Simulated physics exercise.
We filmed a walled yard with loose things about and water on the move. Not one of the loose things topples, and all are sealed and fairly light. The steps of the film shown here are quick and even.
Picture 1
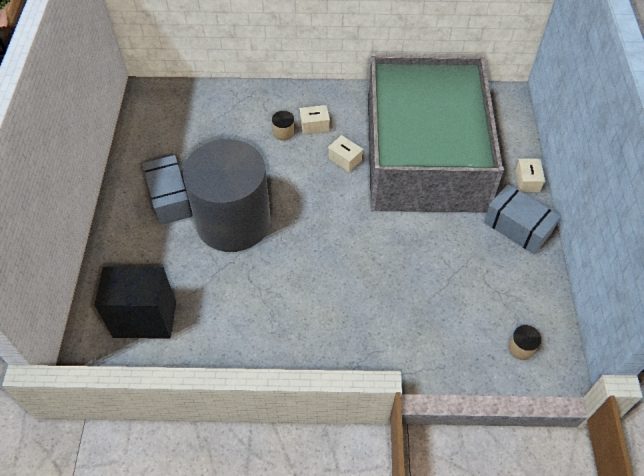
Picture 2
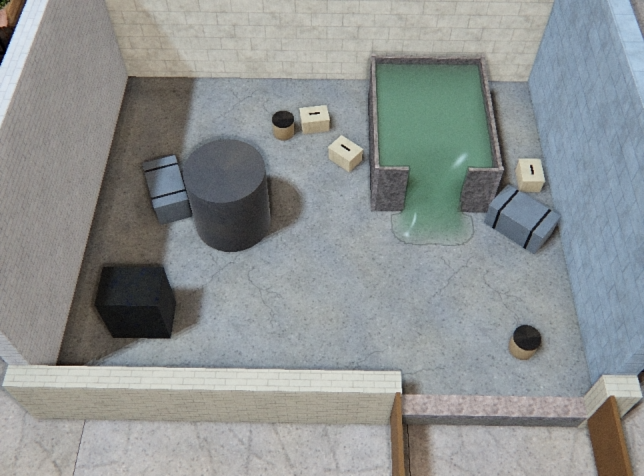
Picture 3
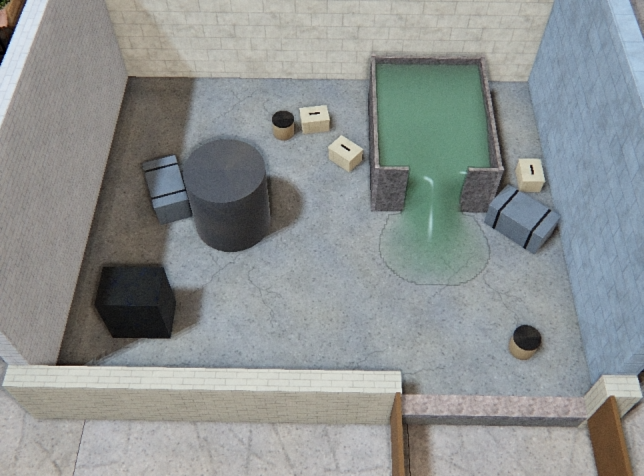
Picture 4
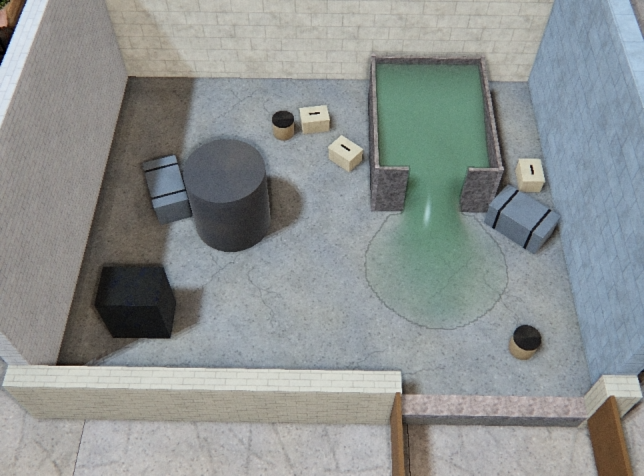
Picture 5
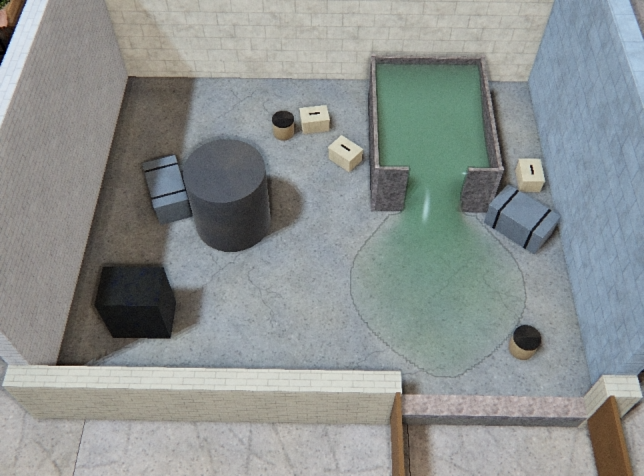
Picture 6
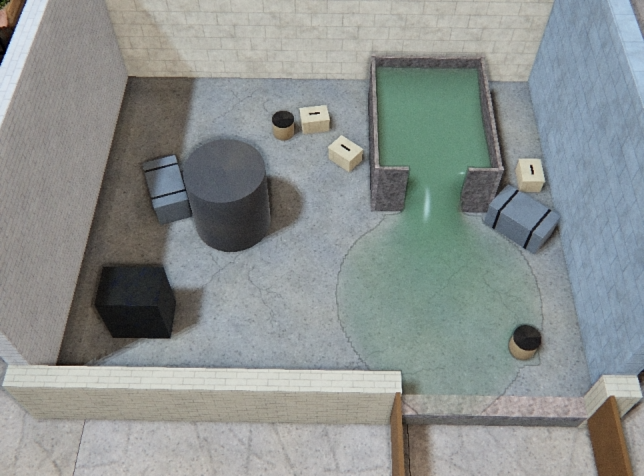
A large stone tank of green water opened at its front wall, and the water poured out and spread across the yard floor, reaching around a small pail while the scattered objects stayed still.
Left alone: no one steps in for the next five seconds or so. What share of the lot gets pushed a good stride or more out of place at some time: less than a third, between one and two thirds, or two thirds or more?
Less than a third.
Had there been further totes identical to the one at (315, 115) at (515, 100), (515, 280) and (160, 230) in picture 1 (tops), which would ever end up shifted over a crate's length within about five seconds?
One after the other: Never so far, shifted that much, less than that.
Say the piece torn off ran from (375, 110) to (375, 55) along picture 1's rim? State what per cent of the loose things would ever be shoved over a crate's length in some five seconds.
Estimate: Roughly 40 per cent.
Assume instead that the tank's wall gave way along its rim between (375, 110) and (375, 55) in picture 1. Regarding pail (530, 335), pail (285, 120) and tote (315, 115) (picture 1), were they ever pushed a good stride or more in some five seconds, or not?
Result per item - short of that distance / displaced that far / displaced that far.
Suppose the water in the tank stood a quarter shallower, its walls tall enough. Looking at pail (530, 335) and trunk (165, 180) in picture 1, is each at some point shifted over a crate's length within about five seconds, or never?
Going one by one: Beyond that distance, within that distance, in that order.
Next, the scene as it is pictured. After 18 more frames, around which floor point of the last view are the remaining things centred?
Average floor point: Approx. (358, 170).
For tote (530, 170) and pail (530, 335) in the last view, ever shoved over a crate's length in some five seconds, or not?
Well, the first one remained nearby, while the second cleared the mark.
A moment on, 0 of 7 are well off their spots; 0 afloat.
Next, 1 of 7 are well off their spots; 0 afloat.
Later, 1 of 7 are well off their spots; 0 afloat.
In the end, 1 of 7 are well off their spots, and 1 have been at some point; 0 afloat.
